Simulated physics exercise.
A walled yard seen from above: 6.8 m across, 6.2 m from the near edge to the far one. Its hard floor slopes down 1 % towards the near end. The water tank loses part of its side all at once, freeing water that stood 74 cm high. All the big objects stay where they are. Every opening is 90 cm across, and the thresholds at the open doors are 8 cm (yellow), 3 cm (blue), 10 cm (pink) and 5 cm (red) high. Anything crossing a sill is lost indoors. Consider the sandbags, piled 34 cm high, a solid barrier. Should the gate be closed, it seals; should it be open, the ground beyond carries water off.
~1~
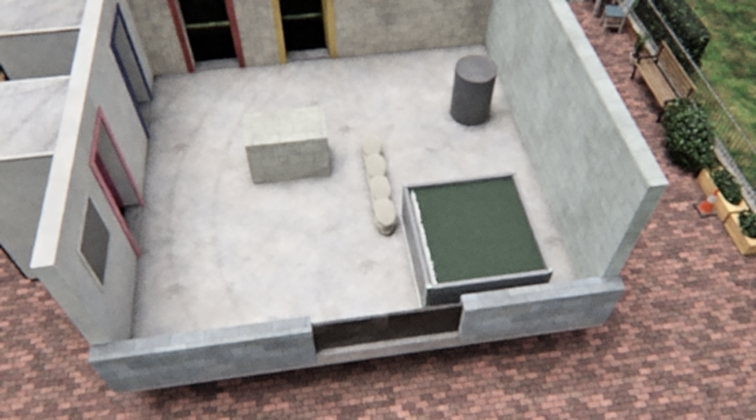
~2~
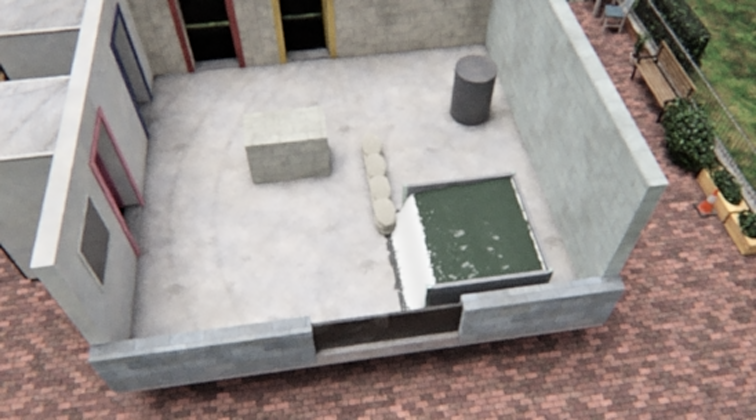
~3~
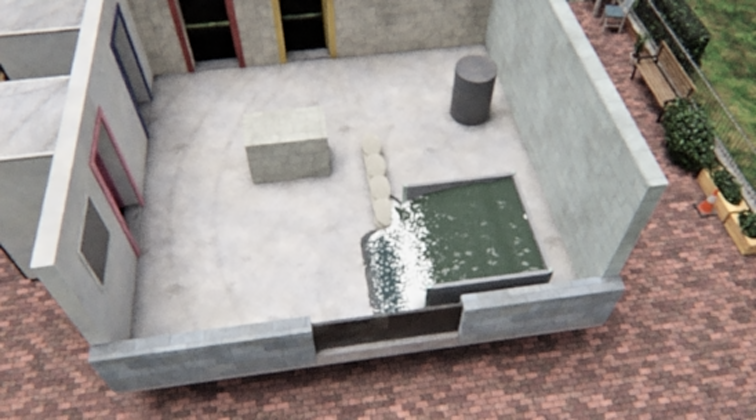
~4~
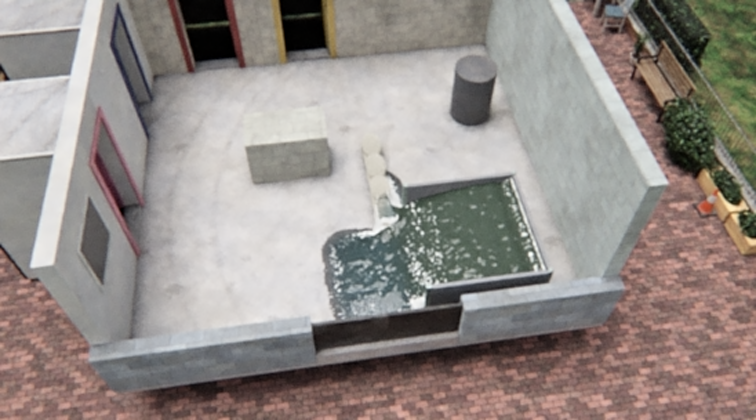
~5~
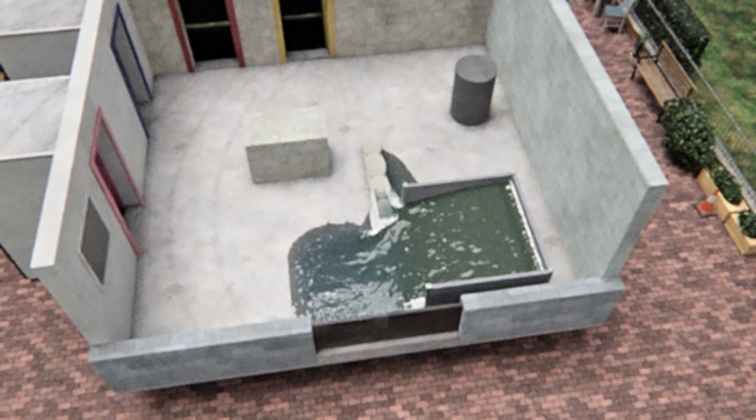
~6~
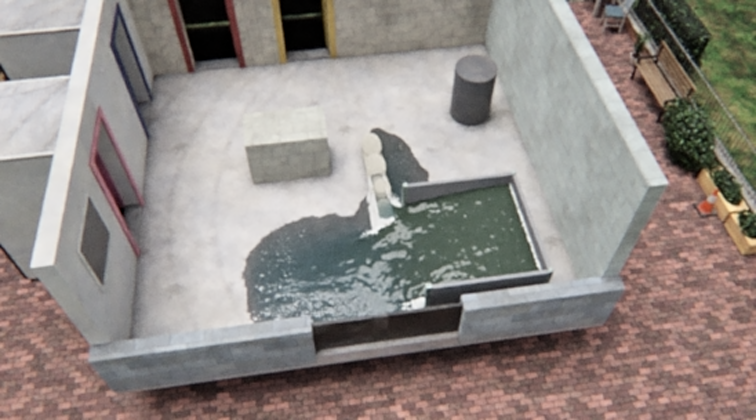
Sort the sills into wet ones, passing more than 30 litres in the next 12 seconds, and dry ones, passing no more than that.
Yellow door: Dry; blue door: Wet; pink door: Wet; red door: Wet.
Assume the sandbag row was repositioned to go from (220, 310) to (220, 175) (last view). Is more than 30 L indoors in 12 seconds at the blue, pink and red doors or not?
So then blue is beyond it, pink is inside it and red is beyond it.
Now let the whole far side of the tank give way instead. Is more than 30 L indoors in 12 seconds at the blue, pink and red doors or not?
Blue exceeds; pink falls short; red falls short.
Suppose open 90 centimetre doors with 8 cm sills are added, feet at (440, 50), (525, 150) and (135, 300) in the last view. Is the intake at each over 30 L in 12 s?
The first one doesn't reach it, the second one doesn't reach it, and the third one exceeds it.
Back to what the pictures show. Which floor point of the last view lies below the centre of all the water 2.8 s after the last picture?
Around (278, 244).
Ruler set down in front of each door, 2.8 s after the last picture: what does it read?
Depths: Yellow door 0 cm, blue door 6 cm, pink door 14 cm, red door 0 cm.
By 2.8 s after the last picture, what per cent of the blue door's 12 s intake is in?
0 per cent, roughly.
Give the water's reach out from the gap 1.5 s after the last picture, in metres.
About 5.0 m.
Then, 0.7 s after the last picture water covers 40 % of the floor and is deepest (47 cm) near (130, 355); yellow door not reached, blue door not reached, pink door not reached, red door not reached.
Then, 1.5 s after the last picture water covers 50 % of the floor and is deepest (48 cm) near (129, 366); yellow door not reached, blue door not reached, pink door 20 cm at the sill, 5 L in, red door not reached.
Then, 2.8 s after the last picture water covers 50 % of the floor and is deepest (26 cm) near (129, 366); yellow door not reached, blue door 6 cm at the sill, 0 L in, pink door 14 cm at the sill, 45 L in, red door not reached.
Then, 6.3 s after the last picture water covers 80 % of the floor and is deepest (13 cm) near (152, 91); yellow door 5 cm at the sill, 1 L in, blue door 8 cm at the sill, 27 L in, pink door 7 cm at the sill, 54 L in, red door 11 cm at the sill, 121 L in.
Then, 11.3 s after the last picture water covers 100 % of the floor and is deepest (16 cm) near (580, 304); yellow door 3 cm at the sill, 1 L in, blue door 5 cm at the sill, 83 L in, pink door 6 cm at the sill, 54 L in, red door 4 cm at the sill, 146 L in.
